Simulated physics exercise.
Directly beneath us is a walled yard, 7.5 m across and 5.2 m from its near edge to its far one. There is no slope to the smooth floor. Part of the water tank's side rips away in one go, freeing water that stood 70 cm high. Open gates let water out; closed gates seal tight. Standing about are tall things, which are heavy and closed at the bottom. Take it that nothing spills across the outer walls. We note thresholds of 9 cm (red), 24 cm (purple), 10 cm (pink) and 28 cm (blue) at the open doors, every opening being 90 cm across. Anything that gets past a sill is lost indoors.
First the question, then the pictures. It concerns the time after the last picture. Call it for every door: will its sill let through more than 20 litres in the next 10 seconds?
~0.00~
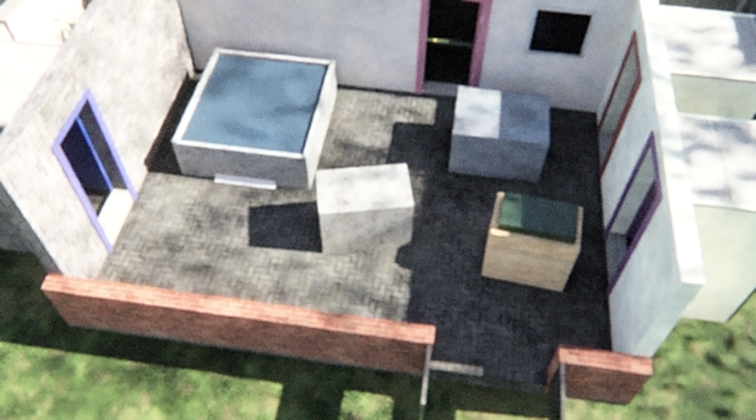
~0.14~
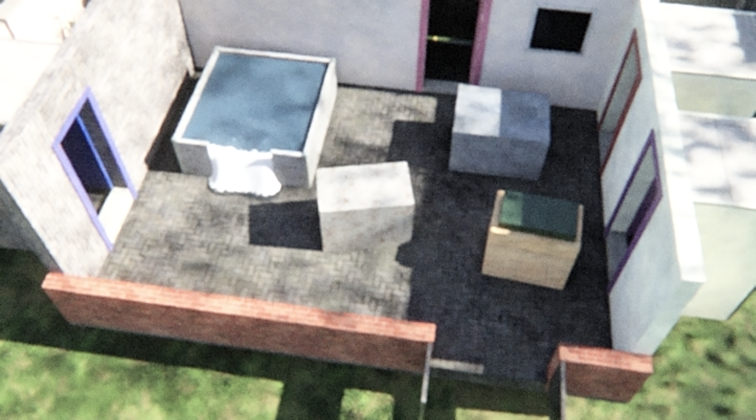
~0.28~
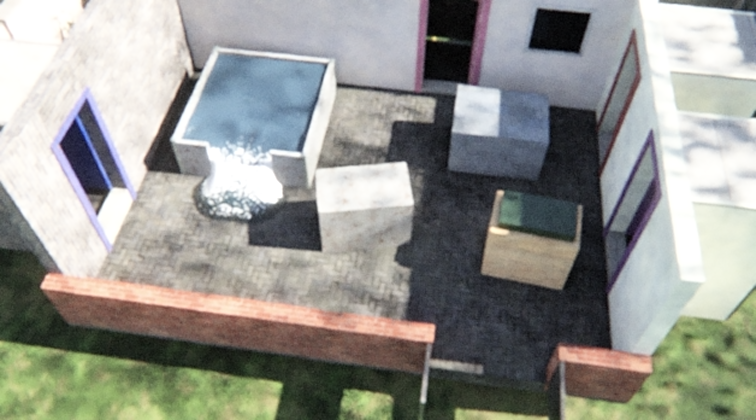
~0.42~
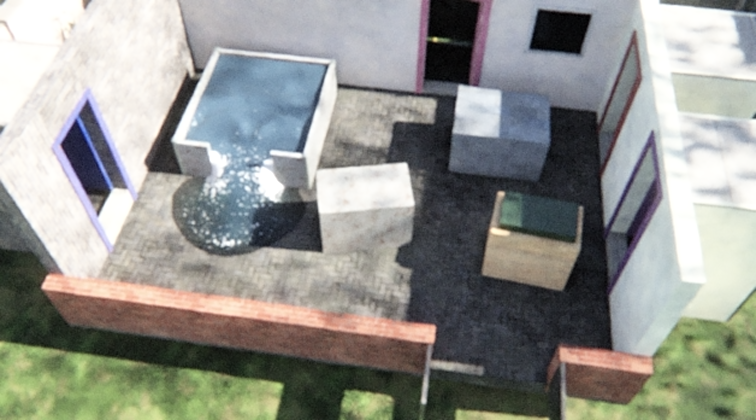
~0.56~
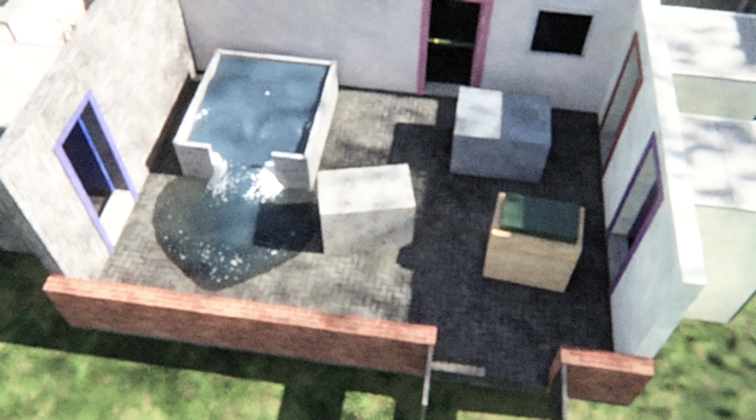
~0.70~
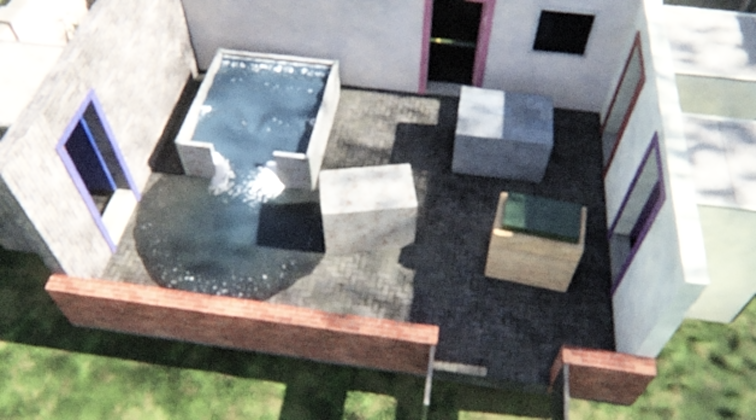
Red door - it will not, purple door - it will not, pink door - it will not, blue door - it will not.
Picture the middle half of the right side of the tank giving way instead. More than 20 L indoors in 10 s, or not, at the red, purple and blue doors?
Then red would come out on the high side, purple on the low side and blue on the low side.
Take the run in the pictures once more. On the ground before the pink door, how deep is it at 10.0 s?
The depth comes to around 12.0 centimetres.
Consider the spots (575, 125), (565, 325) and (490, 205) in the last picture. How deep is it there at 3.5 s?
0, 4 and 0 cm.
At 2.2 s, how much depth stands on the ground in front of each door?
Depths in cm: Red 0, purple 0, pink 0, blue 14.
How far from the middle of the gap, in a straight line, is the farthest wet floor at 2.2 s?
Roughly 5.0 metres out.
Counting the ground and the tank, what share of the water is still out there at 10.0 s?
I'd say close to 90 percent is still there.
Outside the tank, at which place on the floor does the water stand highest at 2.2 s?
That would be near pixel (161, 313).
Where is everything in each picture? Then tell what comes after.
Still water, 70 cm deep, in the water tank at (258, 103), in the first frame.
Water pours out at (245, 167) and has run 0.6 m, to (211, 185); typically 11 cm deep outside, 70 cm at the water tank's back, in the second frame.
Water pours out at (244, 170) and has run 0.9 m, to (267, 216); typically 12 cm deep outside, 70 cm at the water tank's back, in the third frame.
The front is at (207, 248), 1.5 m from the gap at (245, 171); 2.2 m2 of floor is under water; 70 cm left at the back of the water tank, in the fourth frame.
Water pours out at (246, 171) and has run 2.0 m, to (204, 283); typically 6 cm deep outside, 69 cm at the water tank's back, in the fifth frame.
The front is at a hidden place, 2.6 m from the gap at (248, 170); 5.5 m2 of floor is under water; 62 cm left at the back of the water tank, in the sixth frame.
After 1.4 s water covers 25 % of the floor and is deepest (48 cm) near (90, 303); red door not reached, purple door not reached, pink door not reached, blue door 9 cm at the sill, 0 L in.
After 2.2 s water covers 30 % of the floor and is deepest (42 cm) near (161, 313); red door not reached, purple door not reached, pink door not reached, blue door 14 cm at the sill, 0 L in.
After 3.5 s water covers 55 % of the floor and is deepest (27 cm) near (245, 185); red door not reached, purple door 3 cm at the sill, 0 L in, pink door not reached, blue door 18 cm at the sill, 0 L in.
After 6.0 s water covers 75 % of the floor and is deepest (22 cm) near (101, 305); red door 5 cm at the sill, 0 L in, purple door 9 cm at the sill, 0 L in, pink door not reached, blue door 12 cm at the sill, 0 L in.
After 10.0 s water covers 95 % of the floor and is deepest (16 cm) near (169, 135); red door 9 cm at the sill, 1 L in, purple door 8 cm at the sill, 0 L in, pink door 12 cm at the sill, 1 L in, blue door 8 cm at the sill, 0 L in.
